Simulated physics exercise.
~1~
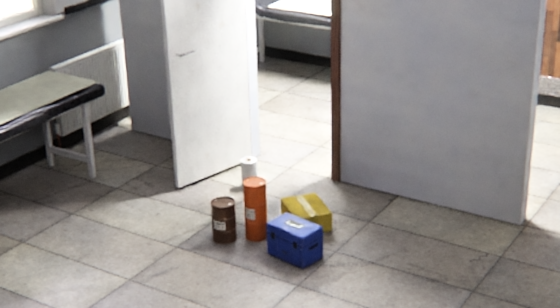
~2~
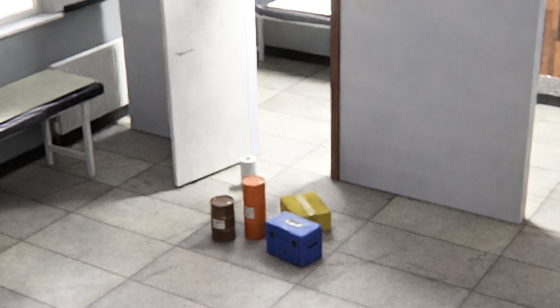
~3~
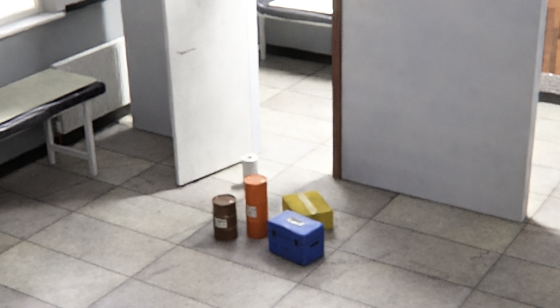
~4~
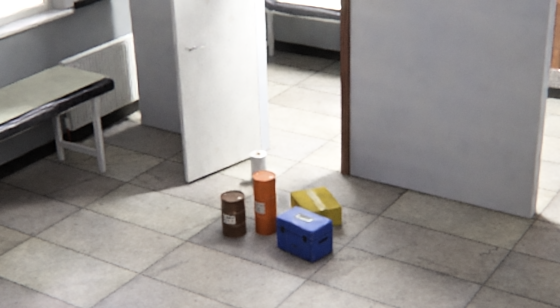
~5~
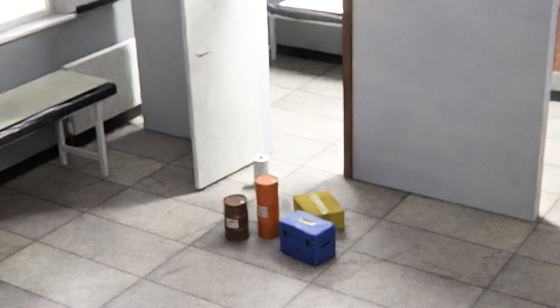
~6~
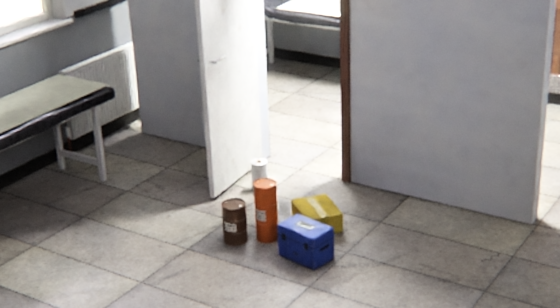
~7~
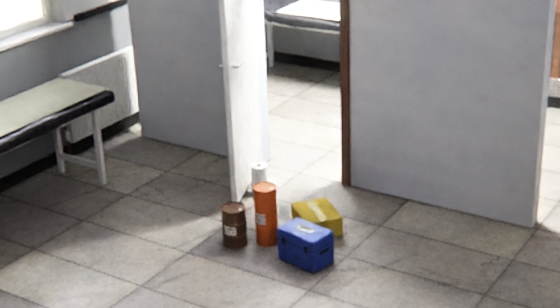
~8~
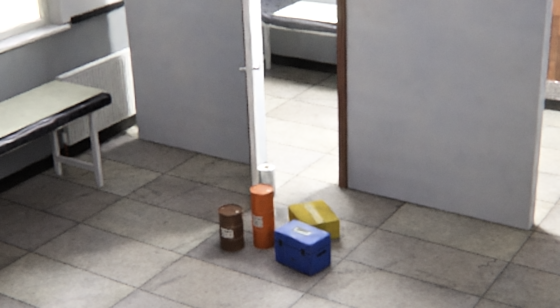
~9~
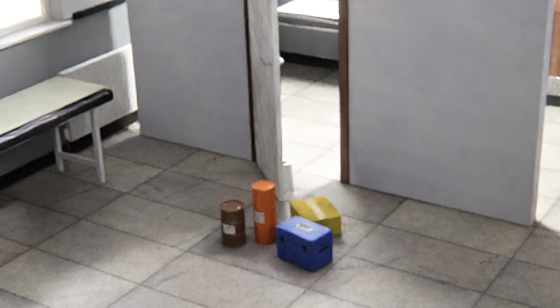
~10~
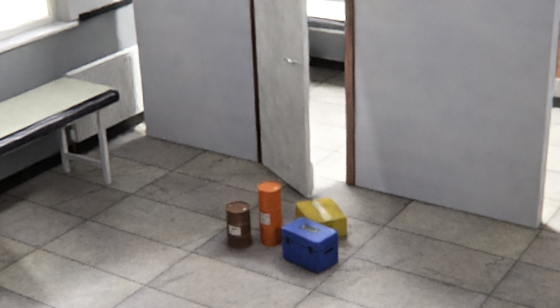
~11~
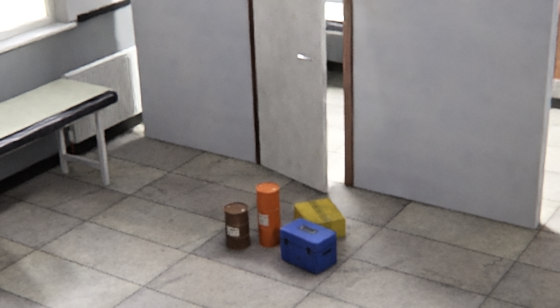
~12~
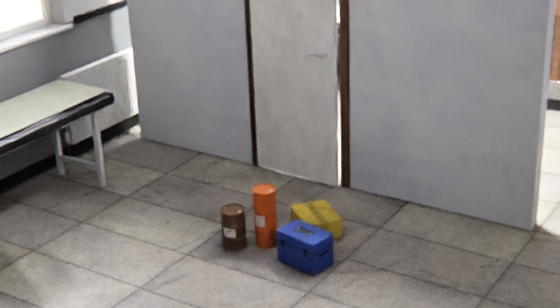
A pale door stands open in a grey partition wall, seen from above across a tiled room with a padded bench at the left. On the floor before the doorway are a brown canister, a tall orange canister, a blue toolbox and a yellow parcel, with a white roll upright behind them. The door swings slowly toward its frame as the view sways slightly. It reaches the white roll, which shifts to the right, still upright, and then passes out of sight behind the door. The door ends shut, the other four objects still in place.
